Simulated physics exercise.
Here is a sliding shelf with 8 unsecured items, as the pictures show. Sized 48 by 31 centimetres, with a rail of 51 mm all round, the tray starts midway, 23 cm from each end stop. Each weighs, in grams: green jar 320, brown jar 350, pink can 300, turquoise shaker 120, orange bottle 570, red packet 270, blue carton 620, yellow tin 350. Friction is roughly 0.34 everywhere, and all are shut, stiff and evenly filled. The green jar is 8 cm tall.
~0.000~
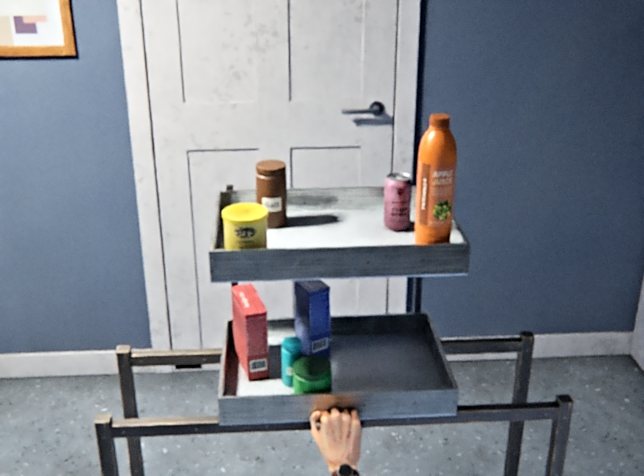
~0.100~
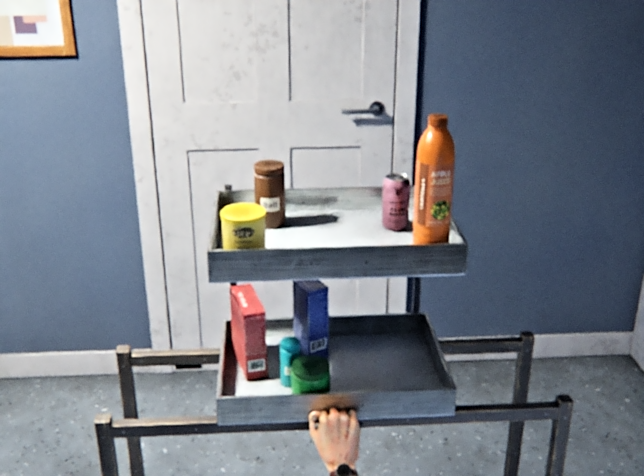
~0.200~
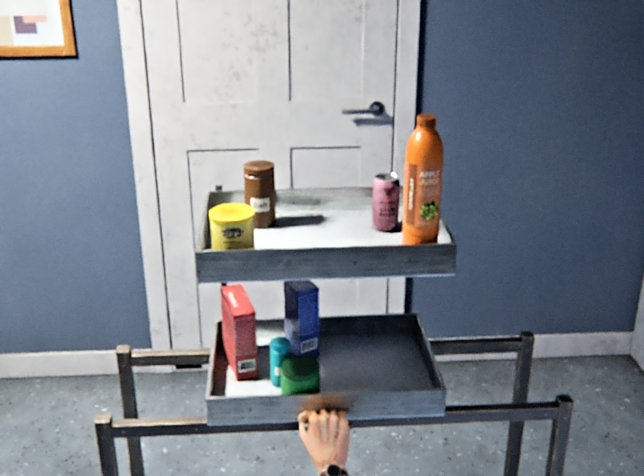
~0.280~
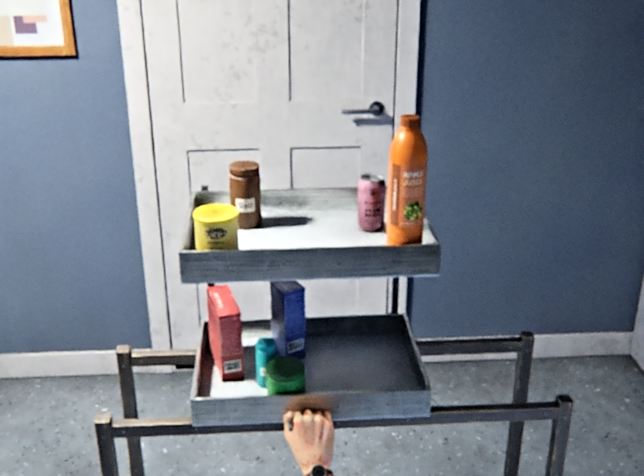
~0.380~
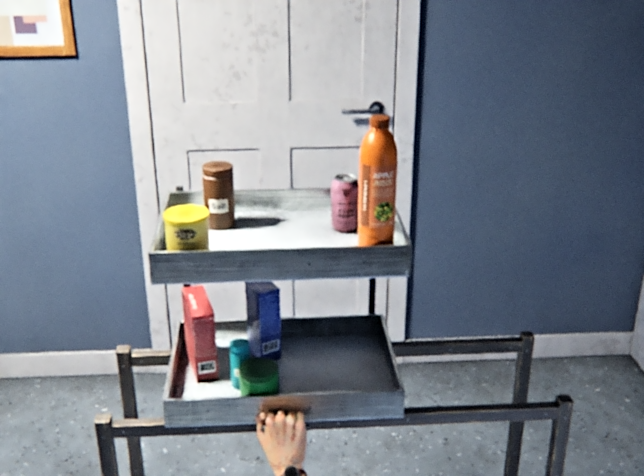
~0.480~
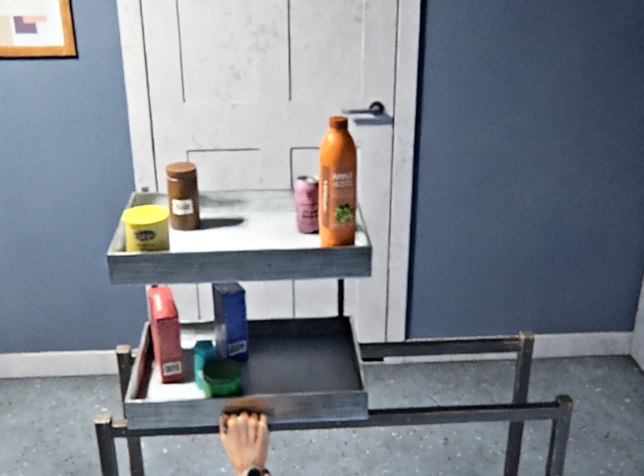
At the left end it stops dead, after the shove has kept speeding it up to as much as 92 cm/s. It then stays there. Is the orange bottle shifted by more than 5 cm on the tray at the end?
Goes off.
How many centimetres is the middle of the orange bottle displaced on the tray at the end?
I'd put it at about 23 centimetres.
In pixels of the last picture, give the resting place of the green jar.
Near (151, 391).
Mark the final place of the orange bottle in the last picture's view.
At roughly (199, 228).
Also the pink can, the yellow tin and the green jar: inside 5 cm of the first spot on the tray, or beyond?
Pink can: Is displaced; yellow tin: Remains in place; green jar: Is displaced.
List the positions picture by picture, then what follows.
Tray midway; orange bottle (436, 189); green jar (312, 382), in the first frame.
Tray midway; pink can (396, 202); turquoise shaker (290, 362), in the second frame.
Tray 2 cm left; red packet (239, 332); blue carton (302, 319), in the third frame.
Tray 6 cm left; yellow tin (217, 237); green jar (286, 383), in the fourth frame.
Tray 11 cm left; brown jar (219, 196); pink can (345, 204), in the fifth frame.
Tray 19 cm left; orange bottle (338, 191); turquoise shaker (205, 365), in the sixth frame.
By 0.58 s, tray 23 cm left; orange bottle 4 cm from its spot near (294, 192); red packet tilted 5°; blue carton 4 cm from its spot.
By 0.68 s, tray 23 cm left; orange bottle tilted 16° near (263, 191); turquoise shaker tilted 15°; red packet tilted 15°.
By 0.88 s, tray 23 cm left; orange bottle tilted 69° near (203, 224); pink can 12 cm from its spot; green jar 11 cm from its spot.
When it is over (2.0 s), lying over on the tray, orange bottle; not toppled but over 5 cm from the start, green jar, brown jar, pink can, turquoise shaker and blue carton; the other 2 within 5 cm of the start. In the last view, orange bottle near (199, 228).
